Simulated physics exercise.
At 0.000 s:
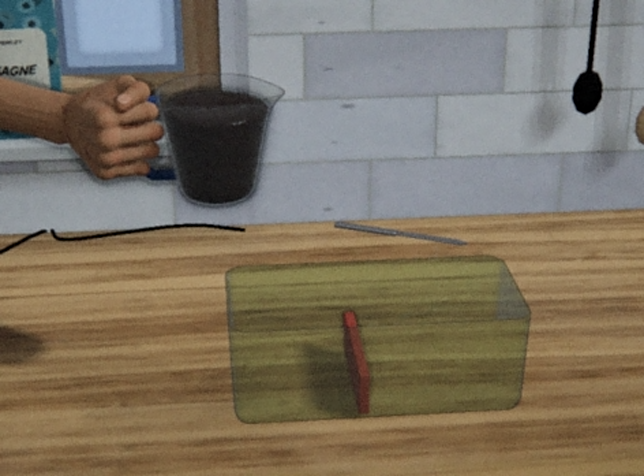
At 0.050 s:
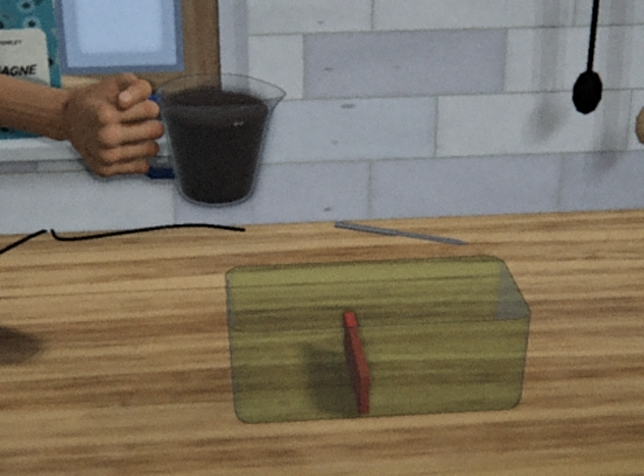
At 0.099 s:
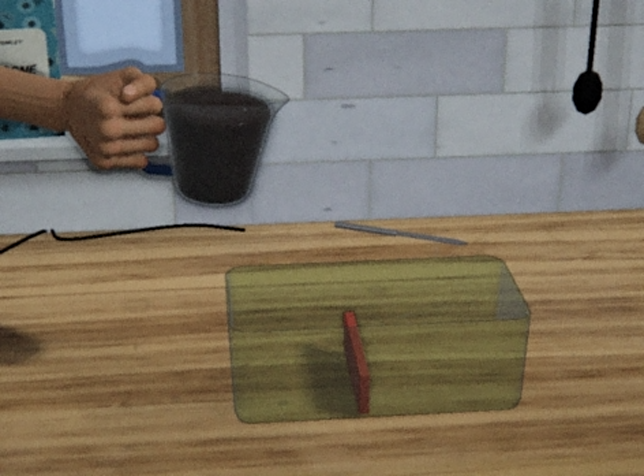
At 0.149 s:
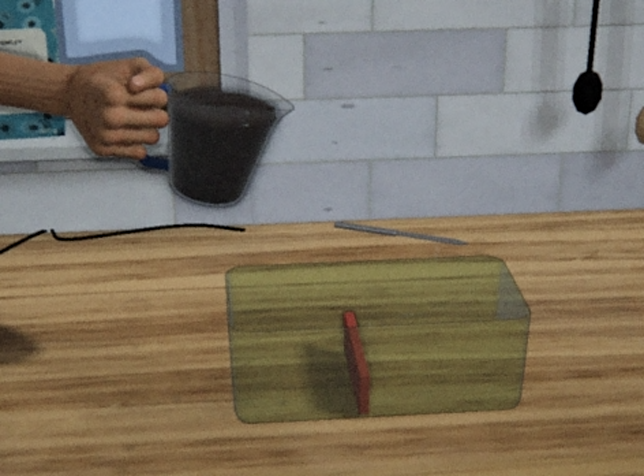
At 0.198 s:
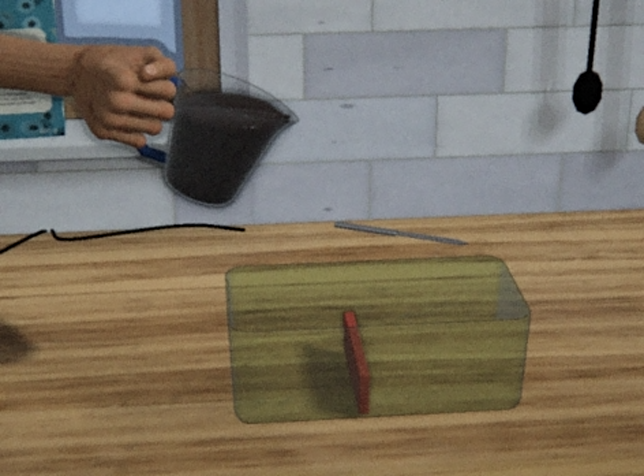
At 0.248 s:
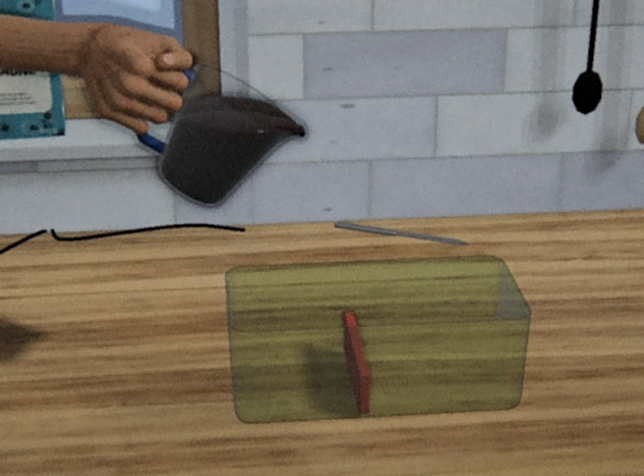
In this clip, a hand holds a clear measuring jug of dark liquid above and to the left of an empty yellowish oblong basin on a wooden surface, then steadily leans the jug to the right until the liquid reaches its spout.
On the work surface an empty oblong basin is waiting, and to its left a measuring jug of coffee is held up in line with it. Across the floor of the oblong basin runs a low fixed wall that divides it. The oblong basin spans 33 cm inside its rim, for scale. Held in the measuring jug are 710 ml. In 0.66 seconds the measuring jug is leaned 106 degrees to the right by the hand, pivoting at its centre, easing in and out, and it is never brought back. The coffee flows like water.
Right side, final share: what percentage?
31 per cent.
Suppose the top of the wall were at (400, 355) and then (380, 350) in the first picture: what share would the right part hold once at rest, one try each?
15 in a hundred, followed by 15 in a hundred.
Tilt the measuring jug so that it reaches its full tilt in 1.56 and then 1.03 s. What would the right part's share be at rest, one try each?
The first try gives around 60 percent, the second around 45 percent.
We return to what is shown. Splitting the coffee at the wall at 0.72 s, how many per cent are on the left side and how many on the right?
Near 50 on the left, 30 on the right.
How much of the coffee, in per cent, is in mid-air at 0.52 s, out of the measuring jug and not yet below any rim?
Estimate: Some 38 % of the total.
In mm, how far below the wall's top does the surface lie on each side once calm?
Left: Roughly 30 mm; right: Roughly 44 mm.
After 0.52 s the tilt is 95° and 44 per cent is still to pour, 4 is left of the wall and 15 right of it.
After 0.72 s the tilt is 106° and 6 per cent is still to pour, 49 is left of the wall and 30 right of it.
After 0.93 s the tilt is 106° and 0 per cent is still to pour, 63 is left of the wall and 30 right of it.
After 1.16 s the tilt is 106° and 0 per cent is still to pour, 65 is left of the wall and 31 right of it.
In the end 65 per cent lies left of the wall, 31 right of it and 4 outside.
